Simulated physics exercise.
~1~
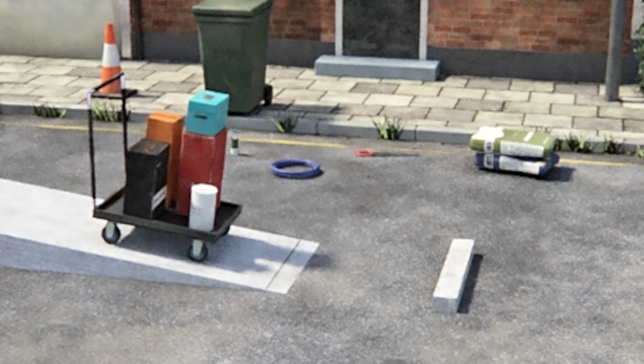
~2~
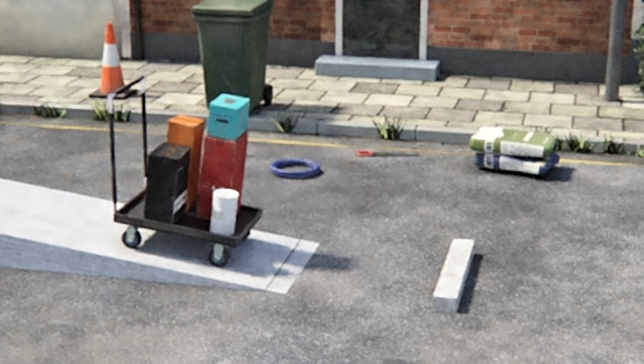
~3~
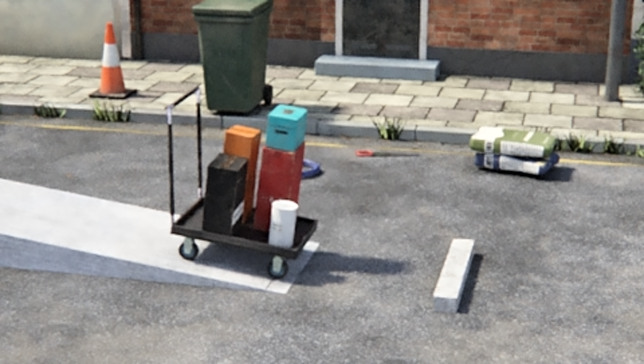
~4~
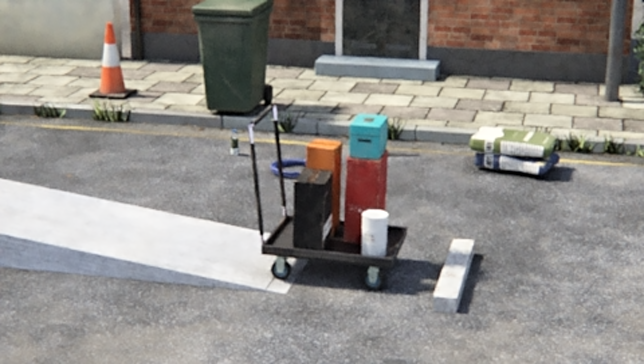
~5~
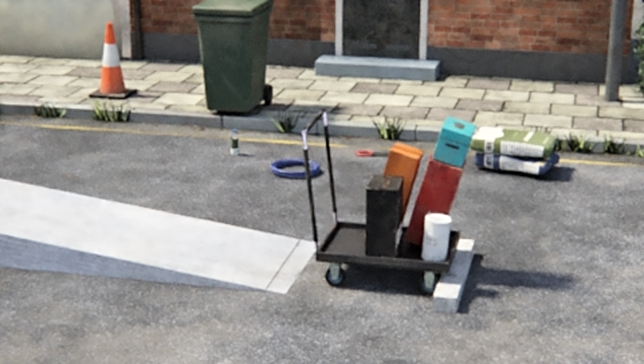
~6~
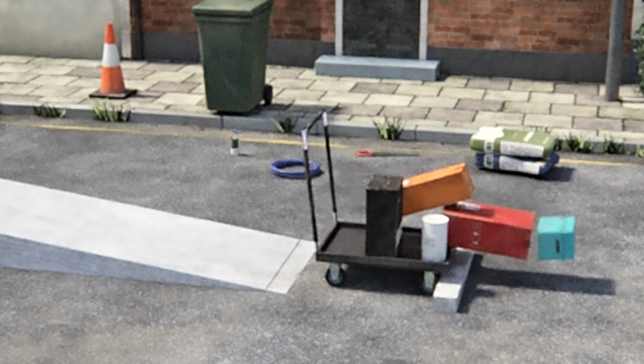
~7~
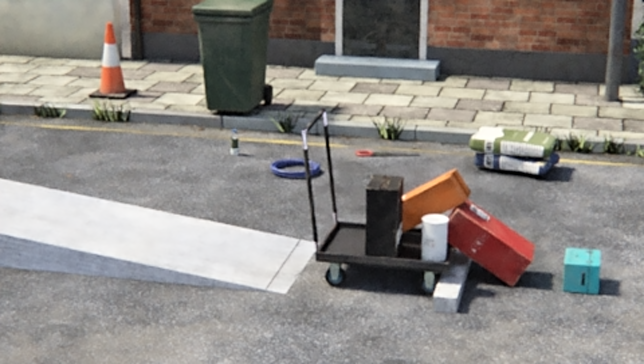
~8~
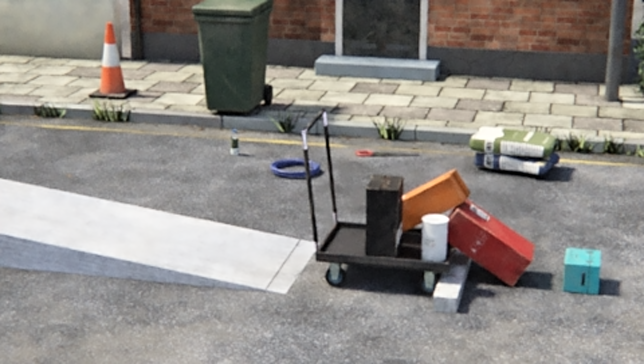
A loaded trolley rolls right into a kerb, toppling three boxes while two items stay upright.
